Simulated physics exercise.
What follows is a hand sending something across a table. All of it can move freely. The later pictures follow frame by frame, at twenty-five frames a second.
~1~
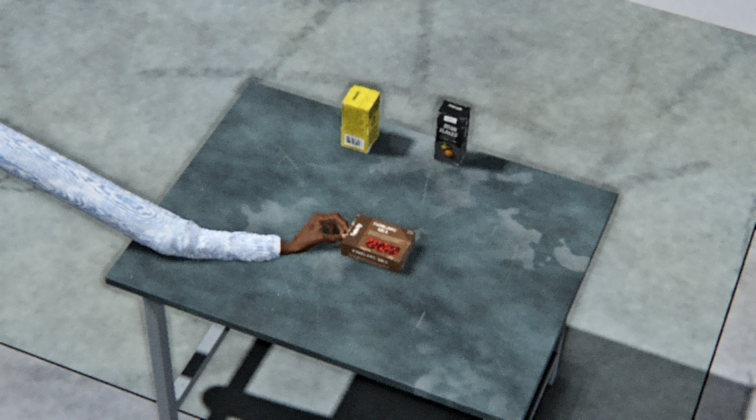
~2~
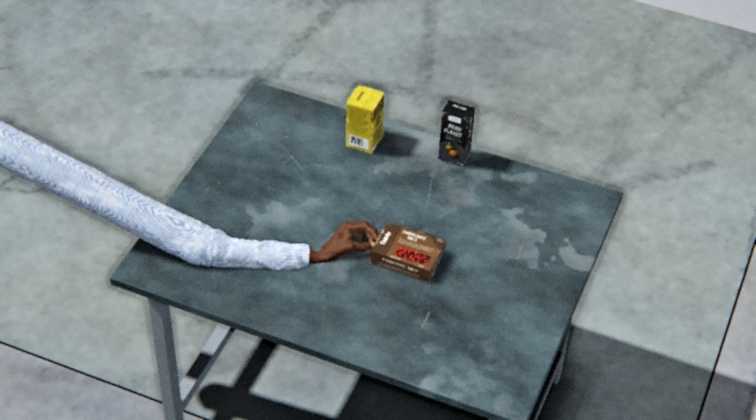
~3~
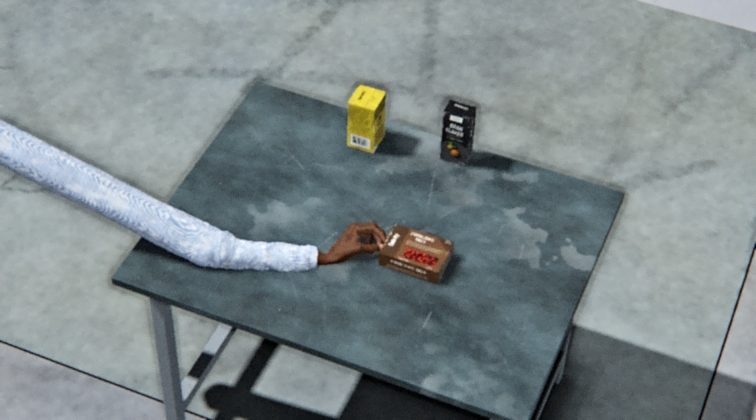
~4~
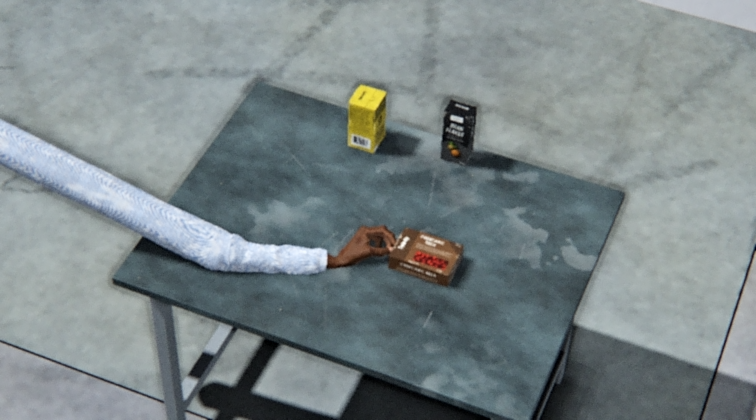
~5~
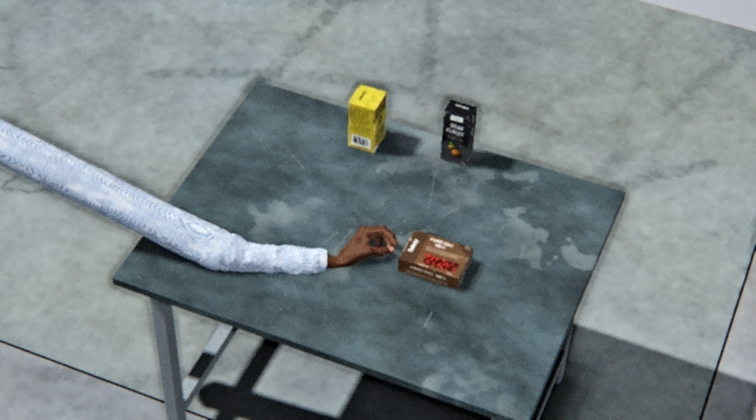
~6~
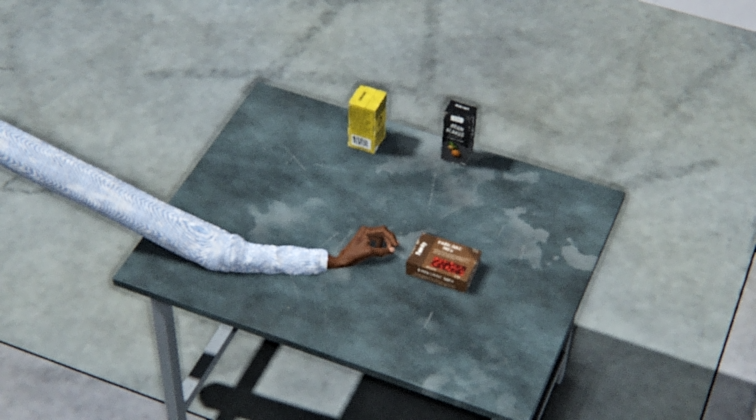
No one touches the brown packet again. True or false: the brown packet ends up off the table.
False.
Then, 0.10 s after the last picture, brown packet slid a little near (454, 266).
Then, 0.30 s after the last picture, brown packet resting near (454, 266).
At rest, moved from the start, brown packet. Seen from the same camera at the end, brown packet near (454, 266).
